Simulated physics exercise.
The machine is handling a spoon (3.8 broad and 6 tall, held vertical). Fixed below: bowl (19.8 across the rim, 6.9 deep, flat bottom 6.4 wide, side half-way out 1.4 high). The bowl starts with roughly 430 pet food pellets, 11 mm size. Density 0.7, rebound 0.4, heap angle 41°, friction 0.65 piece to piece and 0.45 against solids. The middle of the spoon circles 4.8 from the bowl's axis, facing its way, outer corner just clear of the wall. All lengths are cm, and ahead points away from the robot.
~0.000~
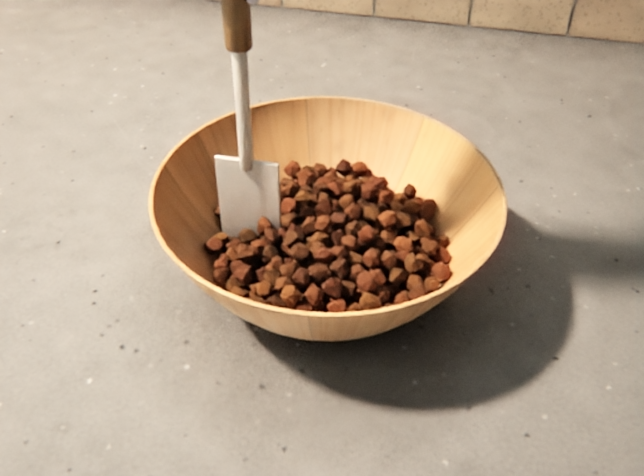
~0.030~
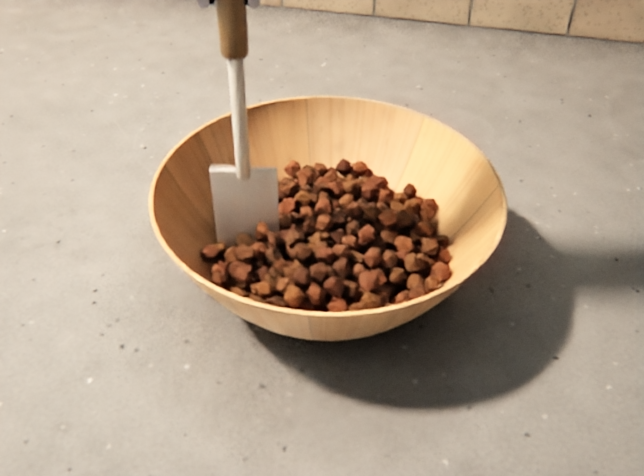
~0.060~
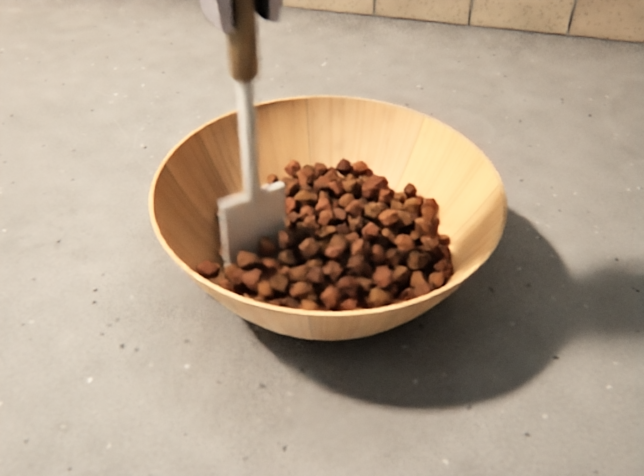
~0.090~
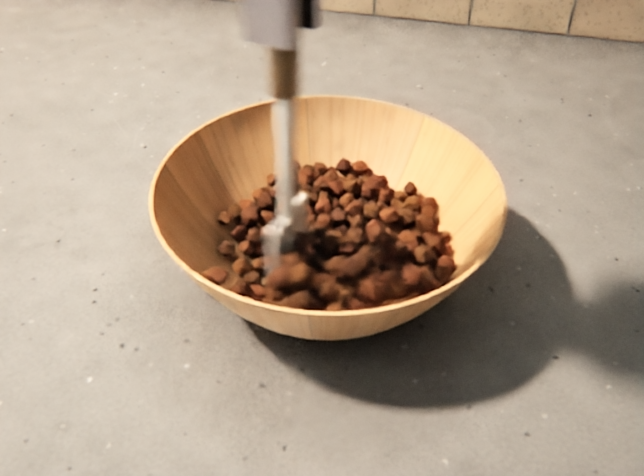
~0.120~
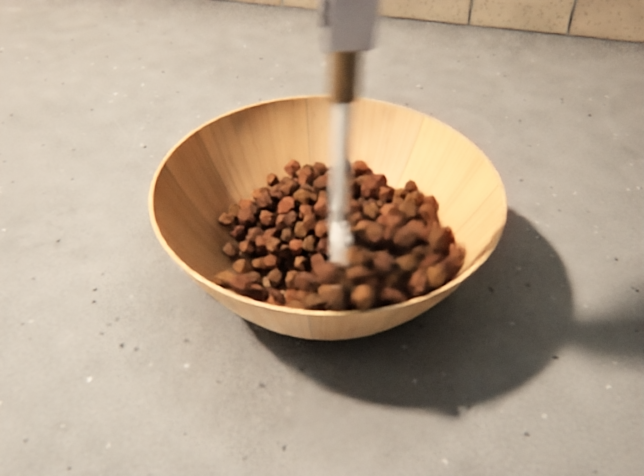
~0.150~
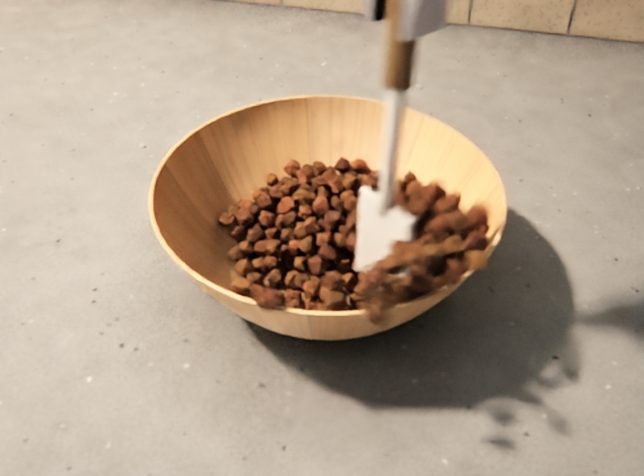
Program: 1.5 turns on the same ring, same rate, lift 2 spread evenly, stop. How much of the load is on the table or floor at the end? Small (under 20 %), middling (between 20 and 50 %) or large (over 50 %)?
Share on the table or floor: Middling (between 20 and 50 %).
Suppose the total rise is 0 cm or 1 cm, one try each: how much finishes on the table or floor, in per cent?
Some 45 and 35 per cent.
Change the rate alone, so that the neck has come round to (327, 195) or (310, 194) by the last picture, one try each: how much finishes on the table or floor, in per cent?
About 15 and 10 per cent.
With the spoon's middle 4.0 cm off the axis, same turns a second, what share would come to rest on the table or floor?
Then about 25 per cent.
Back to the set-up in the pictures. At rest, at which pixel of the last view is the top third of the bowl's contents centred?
Around (329, 236).
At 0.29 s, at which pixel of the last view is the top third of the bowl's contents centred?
At about (300, 139).
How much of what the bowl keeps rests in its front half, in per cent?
Some 50 per cent.
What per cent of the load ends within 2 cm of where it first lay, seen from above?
About 20 per cent.
By 0.29 s, 292° round, highest piece 12 above the table; 360 in the bowl, 16 on the table or floor, 50 in flight or on the tool.
By 0.43 s, 83° round, highest piece 10 above the table; 315 in the bowl, 79 on the table or floor, 32 in flight or on the tool.
By 0.70 s, 180° round, highest piece 6 above the table; 311 in the bowl, 115 on the table or floor.
By 1.40 s, 180° round, highest piece 6 above the table; 311 in the bowl, 115 on the table or floor.
Final count, 311 in the bowl, 115 on the table or floor. That is 27 % on the table or floor.
